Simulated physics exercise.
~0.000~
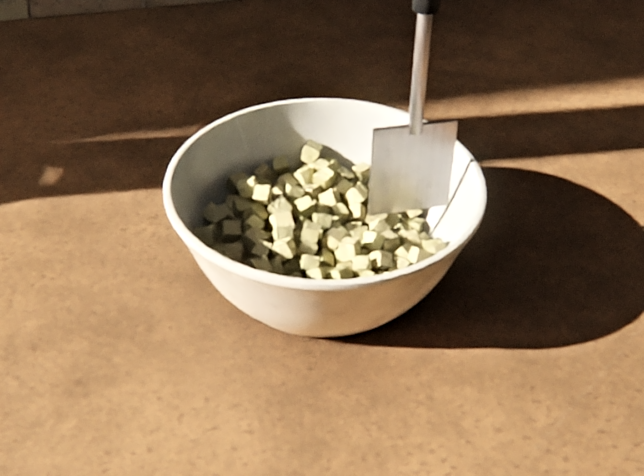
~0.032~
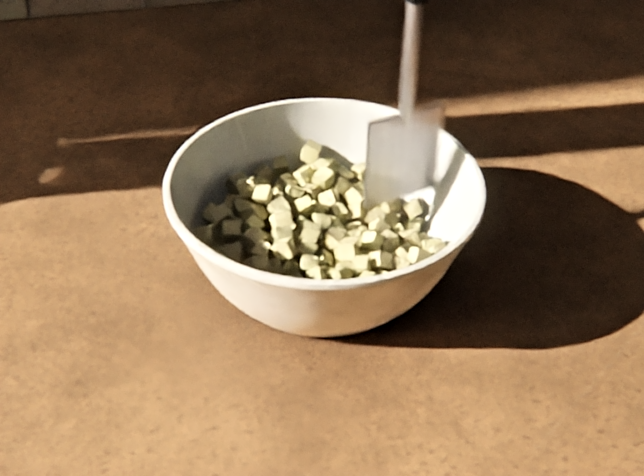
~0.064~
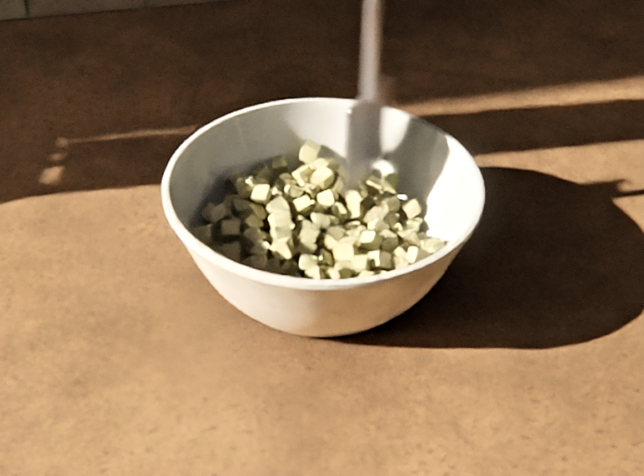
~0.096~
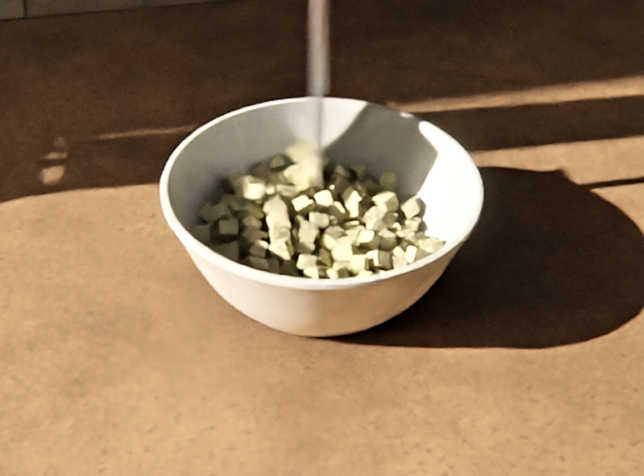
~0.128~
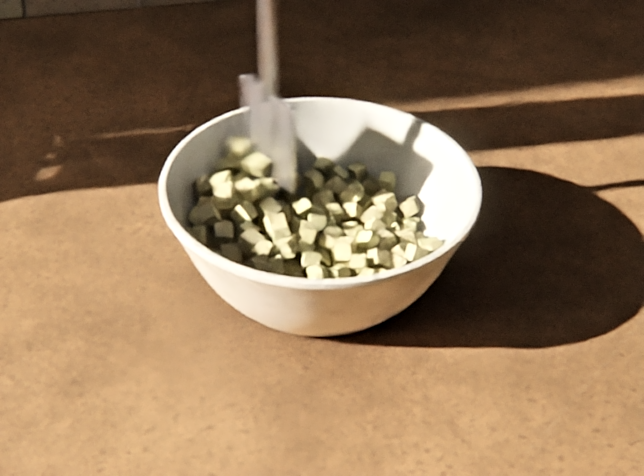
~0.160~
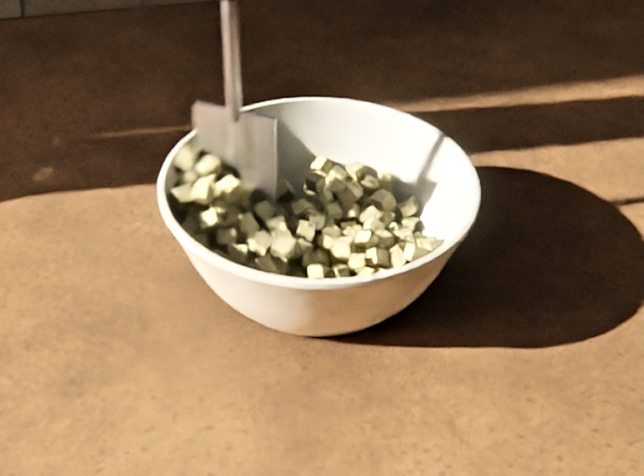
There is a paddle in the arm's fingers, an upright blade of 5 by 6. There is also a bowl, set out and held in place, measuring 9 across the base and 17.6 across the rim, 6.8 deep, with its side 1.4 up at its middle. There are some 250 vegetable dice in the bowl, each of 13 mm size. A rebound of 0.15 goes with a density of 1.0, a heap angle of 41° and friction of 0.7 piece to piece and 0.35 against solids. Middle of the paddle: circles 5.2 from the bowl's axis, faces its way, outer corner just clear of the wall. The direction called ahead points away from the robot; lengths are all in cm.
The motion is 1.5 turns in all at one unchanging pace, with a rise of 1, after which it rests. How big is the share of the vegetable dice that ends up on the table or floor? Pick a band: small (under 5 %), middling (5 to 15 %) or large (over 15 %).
Large.
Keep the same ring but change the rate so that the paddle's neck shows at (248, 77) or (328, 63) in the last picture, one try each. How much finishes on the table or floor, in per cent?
Well, about 15 percent the first time and about 10 percent the second.
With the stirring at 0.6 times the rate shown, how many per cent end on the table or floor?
It would come to around 15 percent.
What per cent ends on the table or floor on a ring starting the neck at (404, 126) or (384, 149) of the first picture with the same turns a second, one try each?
Near 45 and 45 in a hundred, one try each.
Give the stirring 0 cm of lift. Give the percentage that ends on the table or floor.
20 %.
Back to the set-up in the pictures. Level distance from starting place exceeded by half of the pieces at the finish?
I'd put it at roughly 4 centimetres.
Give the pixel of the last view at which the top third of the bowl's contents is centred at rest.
I'd say close to (301, 226).
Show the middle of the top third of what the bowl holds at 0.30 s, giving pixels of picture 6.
That third sits centred at about (398, 238).
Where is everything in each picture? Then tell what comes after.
Paddle neck at (418, 101), 0° round; upper third of the load around (306, 234), from x 205 to 435, top at y 150; 249 in the bowl, in the first picture.
Paddle neck at (408, 90), 14° round; upper third of the load around (306, 234), from x 205 to 435, top at y 150, in the second picture.
Paddle neck at (370, 70), 46° round; upper third of the load around (305, 234), from x 205 to 435, top at y 150, in the third picture.
Paddle neck at (319, 62), 79° round; upper third of the load around (303, 236), from x 205 to 435, top at y 150, in the fourth picture.
Paddle neck at (269, 69), 113° round; upper third of the load around (276, 239), from x 200 to 435, top at y 150, in the fifth picture.
Paddle neck at (233, 88), 146° round; upper third of the load around (276, 242), from x 185 to 435, top at y 155; 249 in the bowl, in the sixth picture.
After 0.30 s, 295° round, highest piece 10 above the table; 233 in the bowl, 16 in flight or on the tool.
After 0.45 s, 84° round, highest piece 10 above the table; 204 in the bowl, 20 on the table or floor, 25 in flight or on the tool.
After 0.72 s, 180° round, highest piece 6 above the table; 194 in the bowl, 55 on the table or floor.
After 1.42 s, 180° round, highest piece 5 above the table; 194 in the bowl, 55 on the table or floor.
At rest, 194 in the bowl, 55 on the table or floor. That is 22 % on the table or floor.
